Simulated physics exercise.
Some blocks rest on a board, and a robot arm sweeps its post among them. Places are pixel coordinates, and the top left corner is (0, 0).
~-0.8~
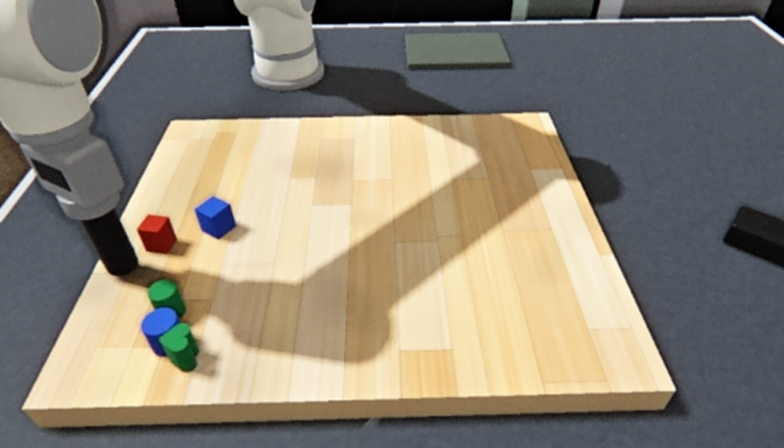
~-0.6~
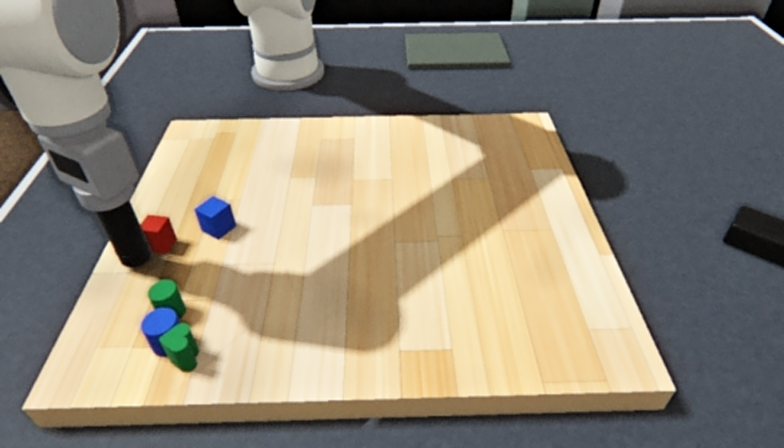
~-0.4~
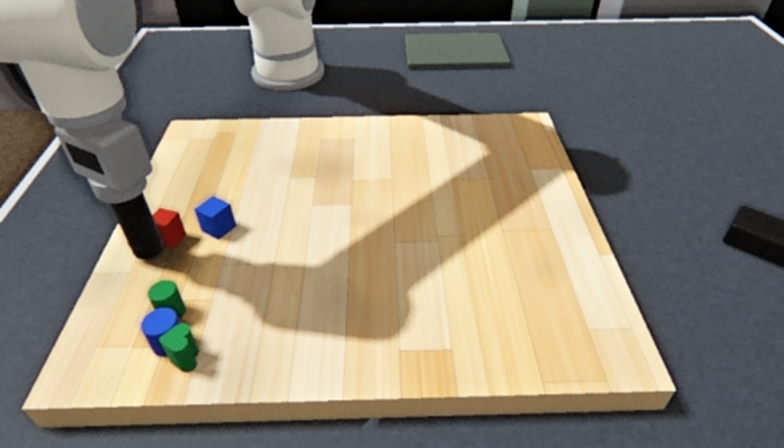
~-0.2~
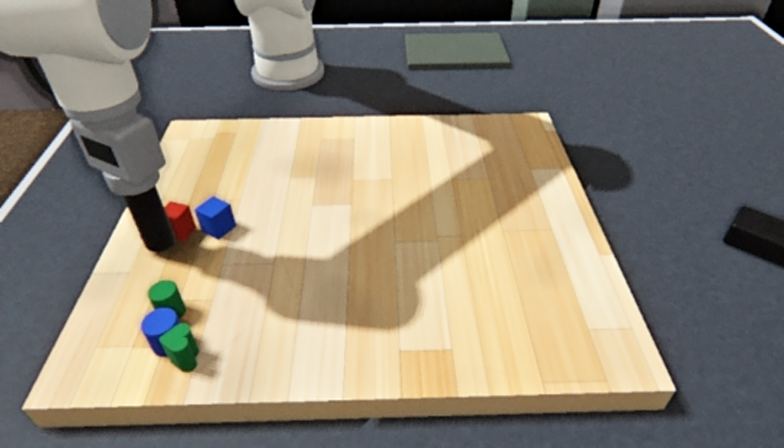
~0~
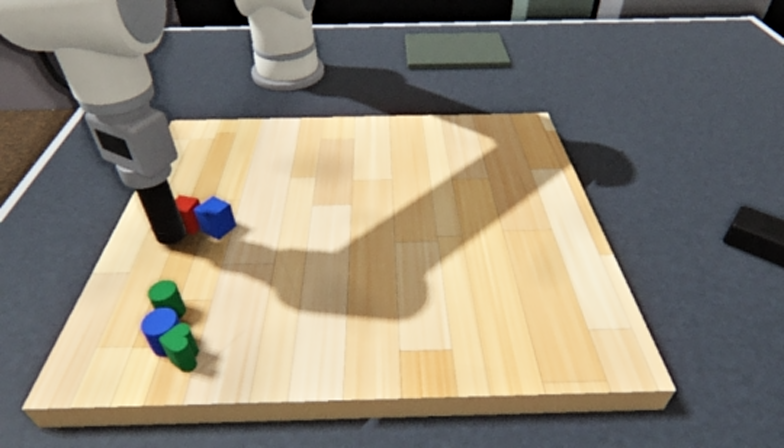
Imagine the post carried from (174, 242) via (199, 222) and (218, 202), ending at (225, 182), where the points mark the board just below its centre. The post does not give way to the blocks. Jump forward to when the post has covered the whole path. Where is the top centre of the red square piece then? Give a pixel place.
So, by the moment the path ends, you'll find the top centre of the red square piece at (242, 154).
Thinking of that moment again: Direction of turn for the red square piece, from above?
In a top view, it turns clockwise.
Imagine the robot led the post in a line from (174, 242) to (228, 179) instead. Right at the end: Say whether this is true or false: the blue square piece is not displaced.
The statement is true.
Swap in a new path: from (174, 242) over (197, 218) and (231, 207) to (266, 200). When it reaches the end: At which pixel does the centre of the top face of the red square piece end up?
By then it is at (229, 169).
On the path given first. One third of the way, post (198, 216); red square piece (208, 184); blue square piece (222, 203), turned 25° clockwise.
Two thirds of the way, post (216, 196); red square piece (229, 167), turned 20° clockwise; blue square piece (225, 202), turned 35° clockwise.
At the end, post (223, 177); red square piece (242, 154), turned 55° clockwise; blue square piece (225, 202), turned 35° clockwise.
